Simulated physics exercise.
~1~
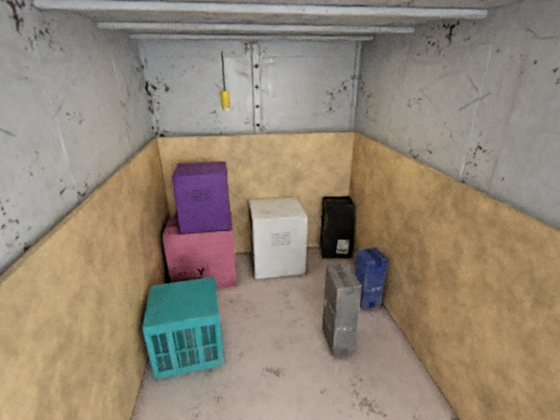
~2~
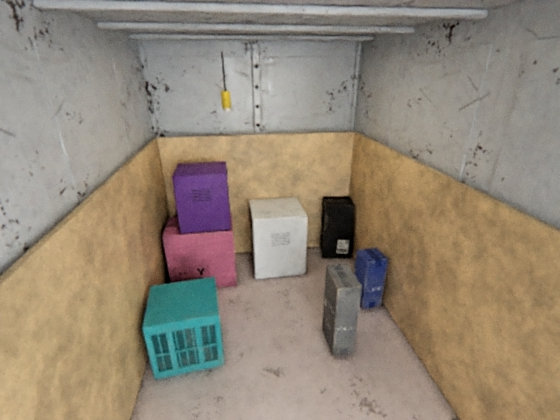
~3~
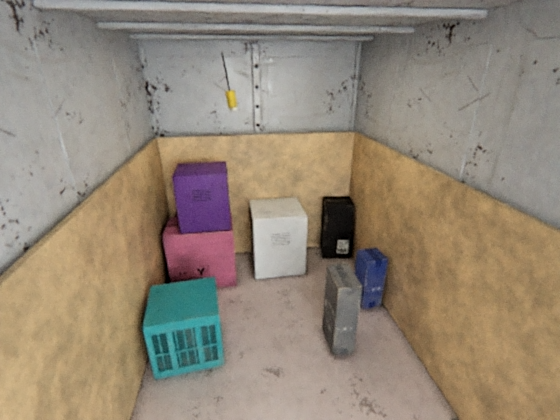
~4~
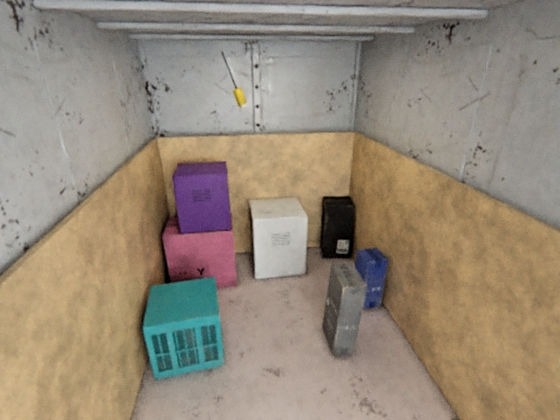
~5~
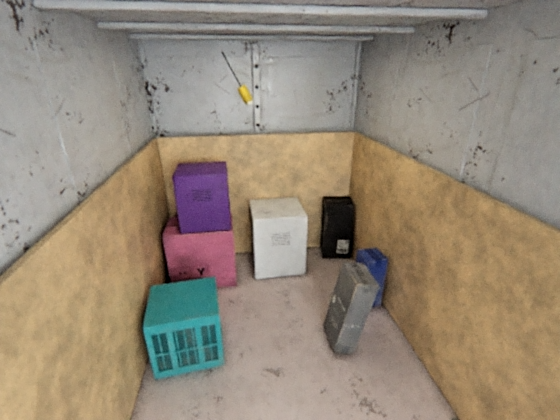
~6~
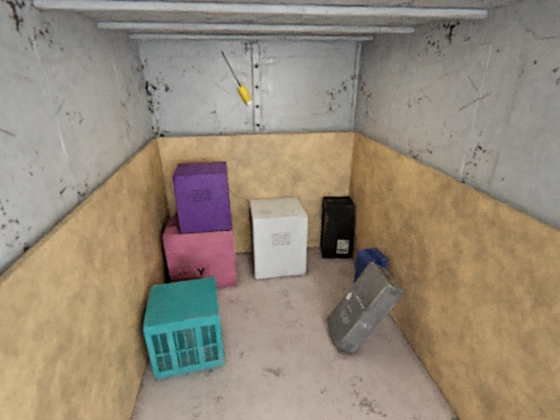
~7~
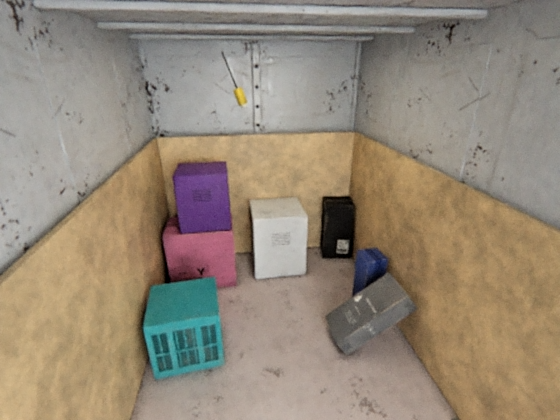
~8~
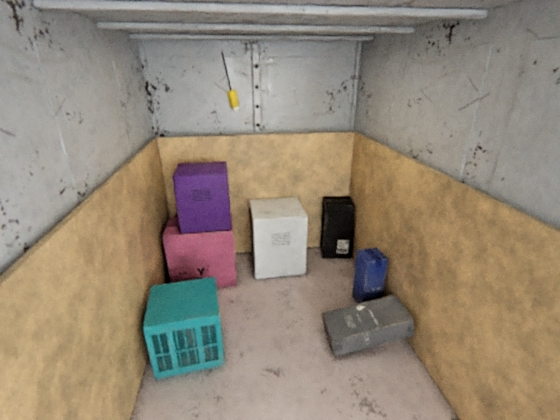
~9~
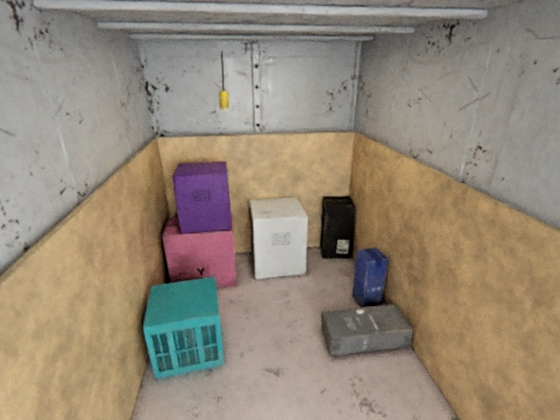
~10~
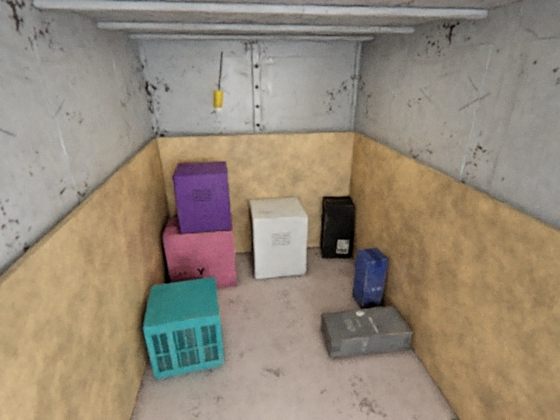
The cargo space of a van, with scuffed grey upper walls and tan lower panels, is seen from the rear looking towards the far wall. A purple box sits on a pink one at the left, behind a turquoise chest, while a white box and a black box stand at the back and an upright grey box stands beside a blue one at the right. A small yellow object hanging on the far wall swings right. The grey box then leans right, tips further and drops onto its side. The hanging object swings back left, and the grey box lies still in front of the blue box, with the others still in place.
